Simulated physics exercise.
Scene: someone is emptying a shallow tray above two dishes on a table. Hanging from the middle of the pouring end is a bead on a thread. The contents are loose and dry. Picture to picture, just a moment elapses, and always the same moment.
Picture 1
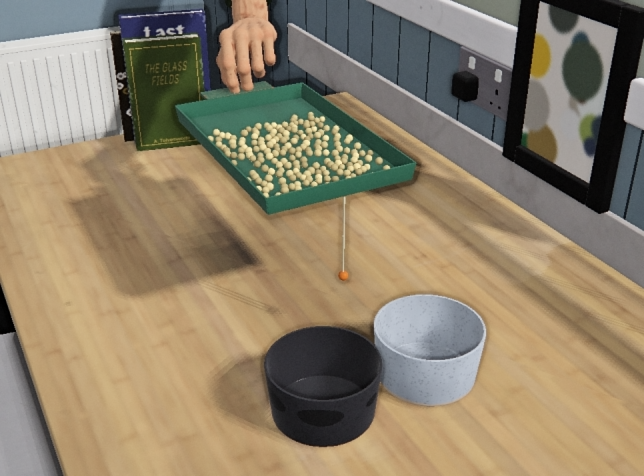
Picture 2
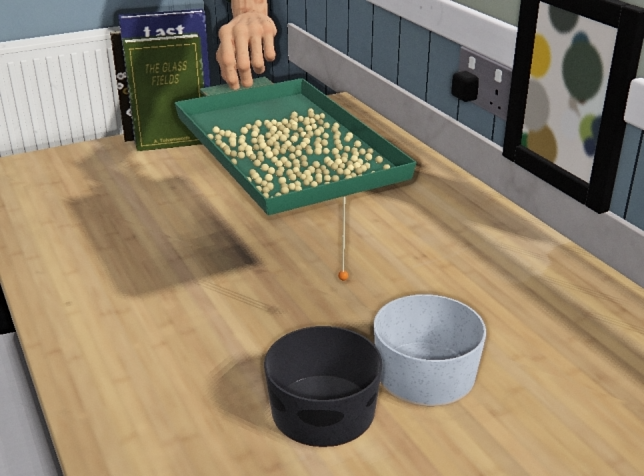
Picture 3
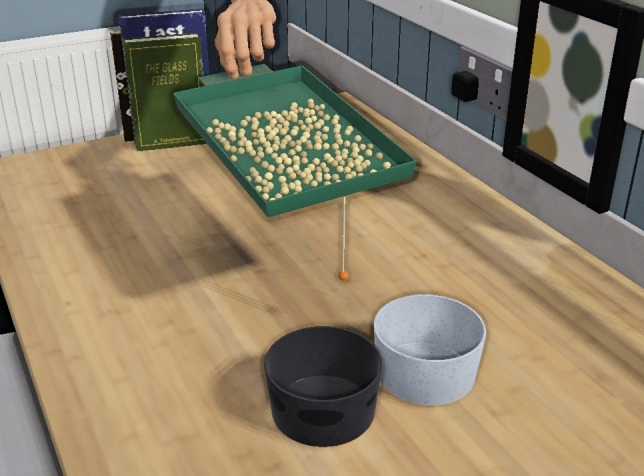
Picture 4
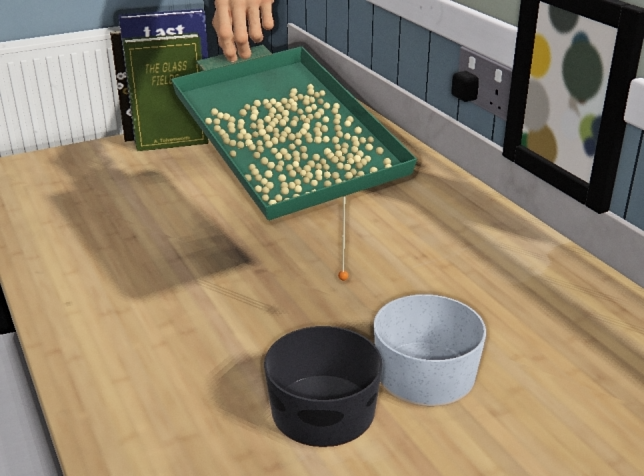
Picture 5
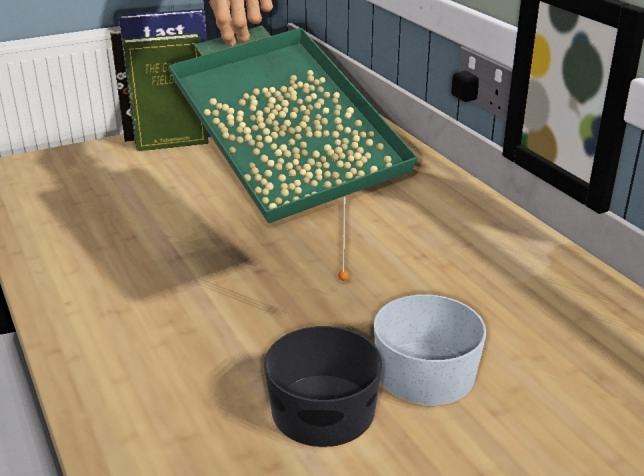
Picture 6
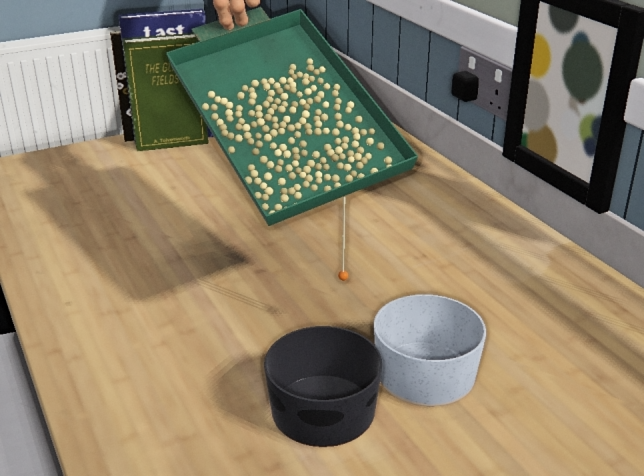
A hand raised the back of a green tray of soya beans above a black dish and a pale grey one, tilting it steadily steeper and slightly toward its left corner as the beans shifted and spread.
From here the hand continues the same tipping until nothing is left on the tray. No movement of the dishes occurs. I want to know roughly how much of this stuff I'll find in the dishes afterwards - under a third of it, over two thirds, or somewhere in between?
You'll find under a third of it in them.
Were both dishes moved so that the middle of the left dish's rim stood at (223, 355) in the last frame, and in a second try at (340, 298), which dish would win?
In order: The right-hand one. Then: The left-hand one.
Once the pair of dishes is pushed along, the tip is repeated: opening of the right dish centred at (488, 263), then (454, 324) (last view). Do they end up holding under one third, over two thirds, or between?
In order of the places: Less than a third, then under a third.
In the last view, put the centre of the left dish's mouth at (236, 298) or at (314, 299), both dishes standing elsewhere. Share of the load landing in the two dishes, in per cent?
Close to 50 in a hundred, then close to 70 in a hundred.
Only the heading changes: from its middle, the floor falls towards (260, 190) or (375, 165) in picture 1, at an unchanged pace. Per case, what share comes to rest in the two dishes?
The first try would leave around 0 per cent there, the second around 10 per cent.
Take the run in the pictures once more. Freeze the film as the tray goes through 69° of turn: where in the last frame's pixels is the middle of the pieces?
Look close to (291, 185) in the last picture.
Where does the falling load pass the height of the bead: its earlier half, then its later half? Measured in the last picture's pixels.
The leading part at (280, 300), the rest of it at (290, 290).
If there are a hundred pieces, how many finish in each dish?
Estimate - left dish 10 percent, right dish 0 percent.
Soon, tray tipped steeply; nearly all on the tray; a stray few in the left dish; a small part in the air.
A while on, tray tipped past a quarter turn; about two thirds on the tray; a stray few in the left dish; a stray few in the right dish; a small part outside both; about a quarter in the air.
Towards the end, tray tipped past a quarter turn; a small part in the left dish; a stray few in the right dish; most outside both.
Finally, tray tipped past a quarter turn; a small part in the left dish; a stray few in the right dish; most outside both.
